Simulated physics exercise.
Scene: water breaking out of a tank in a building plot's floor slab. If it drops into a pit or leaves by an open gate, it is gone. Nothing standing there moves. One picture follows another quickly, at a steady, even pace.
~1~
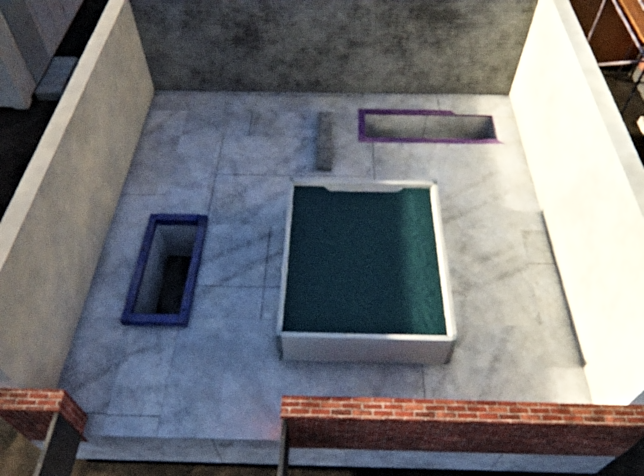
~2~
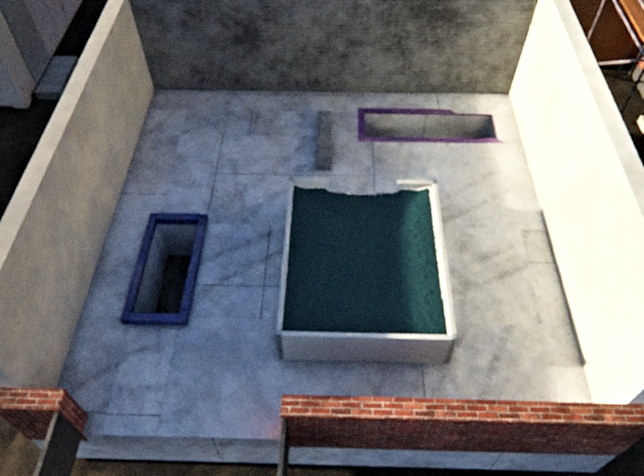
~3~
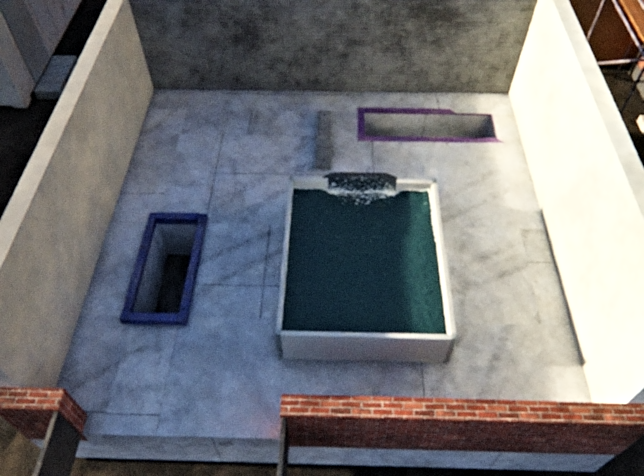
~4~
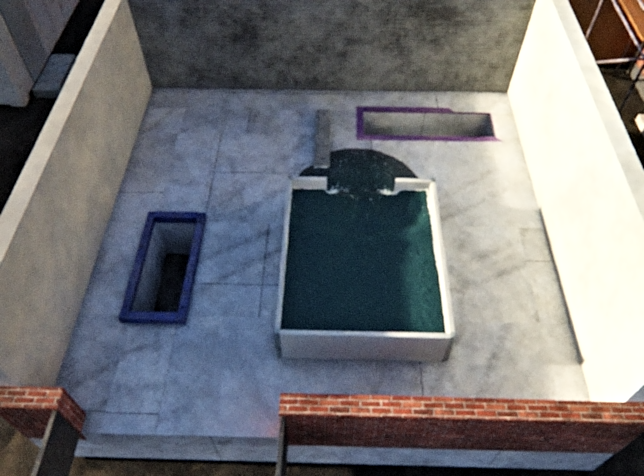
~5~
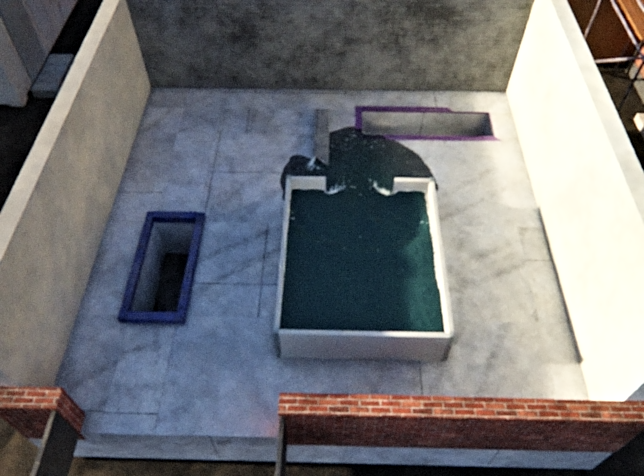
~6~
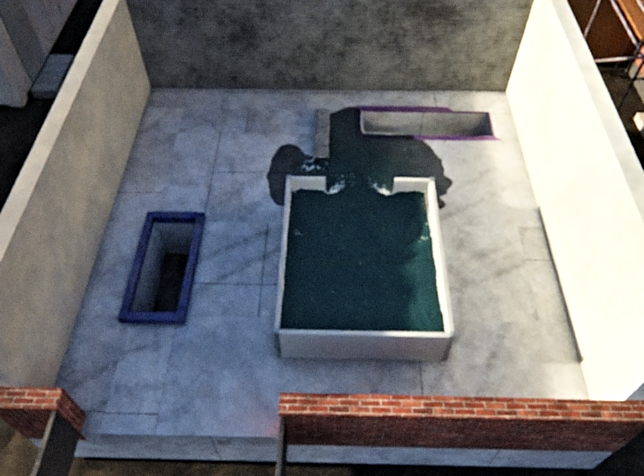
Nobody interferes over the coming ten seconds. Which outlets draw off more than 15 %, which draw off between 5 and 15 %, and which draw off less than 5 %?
Outcome: Gate: Beneath five per cent; blue pit: Beneath five per cent; purple pit: Past fifteen per cent.
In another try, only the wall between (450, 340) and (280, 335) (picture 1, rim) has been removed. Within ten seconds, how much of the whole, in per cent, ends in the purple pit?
Share recorded - purple: 20 %.
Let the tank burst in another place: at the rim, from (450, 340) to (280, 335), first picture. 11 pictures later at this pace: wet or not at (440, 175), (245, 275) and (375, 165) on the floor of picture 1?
So the first one is left untouched, the next left untouched, and the last left untouched.
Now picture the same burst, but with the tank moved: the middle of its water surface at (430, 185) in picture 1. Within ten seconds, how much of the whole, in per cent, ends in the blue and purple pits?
Blue 0 %, purple 75 %.
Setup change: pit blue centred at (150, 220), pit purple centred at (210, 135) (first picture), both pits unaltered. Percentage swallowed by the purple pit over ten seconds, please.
Share, purple pit, approx.: 25 in a hundred.
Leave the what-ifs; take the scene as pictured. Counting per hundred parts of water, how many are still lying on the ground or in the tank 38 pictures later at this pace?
My estimate is some 66 percent.
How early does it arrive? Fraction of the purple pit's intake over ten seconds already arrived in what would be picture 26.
Close to 45 %.
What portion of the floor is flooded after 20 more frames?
Estimate: Some 35 in a hundred.
A moment on, water covers 20 % of the floor; the gate 0 %, the blue pit 0 %, the purple pit 4 %.
Next, water covers 30 % of the floor; the gate 0 %, the blue pit 0 %, the purple pit 10 %.
Then, water covers 35 % of the floor; the gate 0 %, the blue pit 0 %, the purple pit 20 %.
Later, water covers 55 % of the floor; the gate 0 %, the blue pit 0 %, the purple pit 33 %.
In the end, water covers 65 % of the floor; the gate 1 %, the blue pit 0 %, the purple pit 45 %.
